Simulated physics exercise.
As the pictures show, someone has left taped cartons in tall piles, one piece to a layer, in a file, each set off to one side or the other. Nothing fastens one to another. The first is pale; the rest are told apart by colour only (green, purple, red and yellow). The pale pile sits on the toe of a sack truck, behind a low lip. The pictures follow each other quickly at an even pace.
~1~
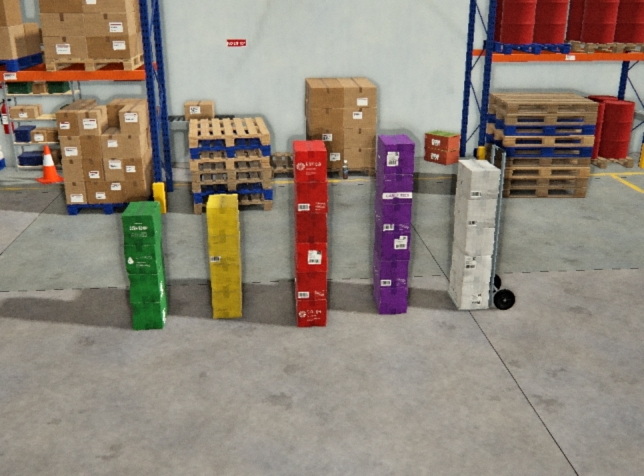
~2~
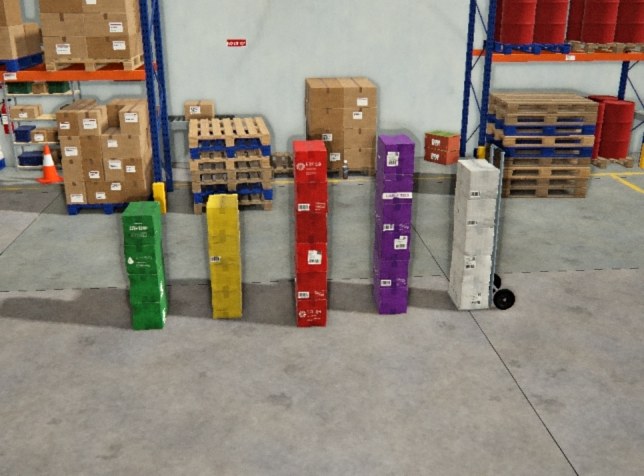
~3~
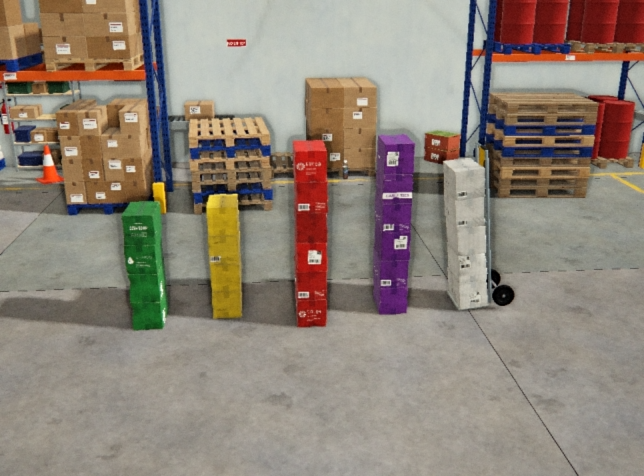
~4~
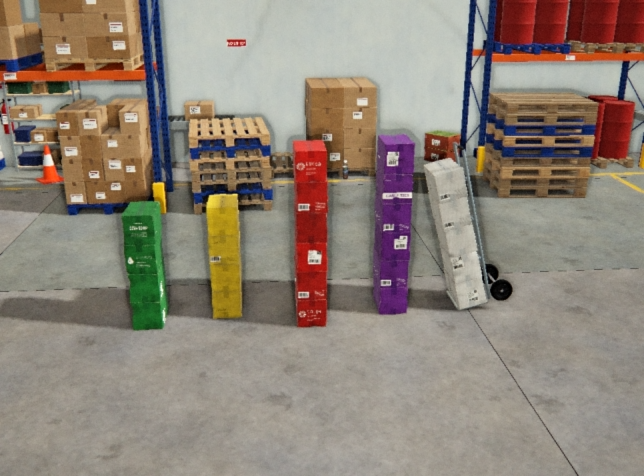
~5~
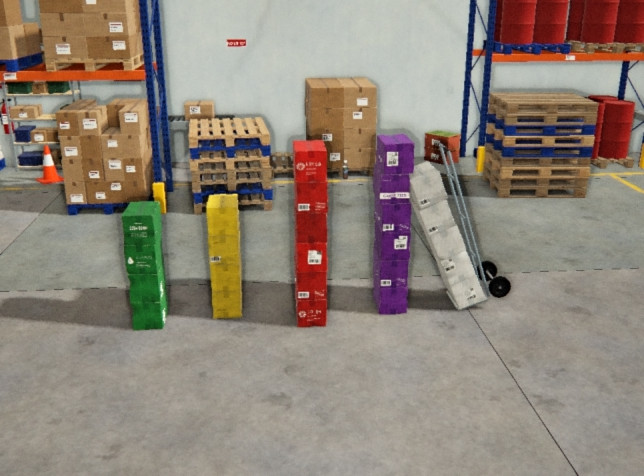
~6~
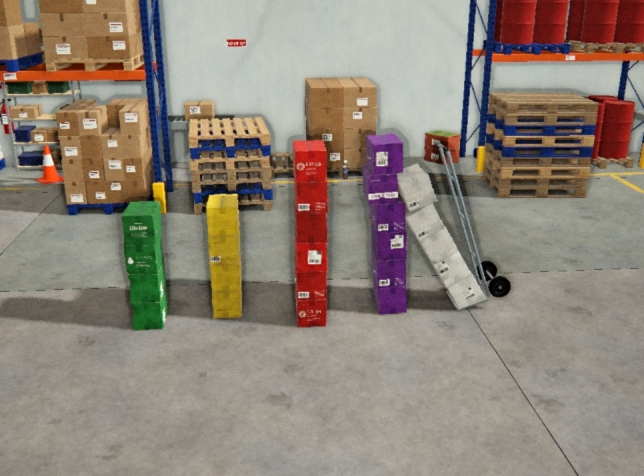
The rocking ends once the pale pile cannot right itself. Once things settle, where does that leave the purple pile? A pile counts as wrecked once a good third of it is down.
In the end the purple column gets wrecked.
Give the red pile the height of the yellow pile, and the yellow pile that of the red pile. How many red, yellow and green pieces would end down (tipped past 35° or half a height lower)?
Pile by pile, red 4, yellow 6, green 3.
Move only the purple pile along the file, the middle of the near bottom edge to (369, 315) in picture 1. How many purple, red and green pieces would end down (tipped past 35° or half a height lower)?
Down at the end: Purple 5, red 6, green 4.
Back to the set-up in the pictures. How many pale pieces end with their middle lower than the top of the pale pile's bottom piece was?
It comes to 2.
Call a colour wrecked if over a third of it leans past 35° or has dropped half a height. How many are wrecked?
It comes to 4.
Shortly afterwards, 5 of the pale pile down; 6 of the 6 purple cartons down (6 of 20 in all colours); top purple carton tilted clearly, half its height lower; top red carton tilted a little.
Next, 5 of the pale pile down; 6 of the 6 purple cartons down (16 of 20 in all colours); top purple carton on its side; top red carton tilted steeply, some three heights lower.
In the end, 5 of the pale pile down; 6 of the 6 purple cartons down (20 of 20 in all colours); top purple carton on its side; top green carton on its side. From the last view, middles, top purple carton near (206, 269).
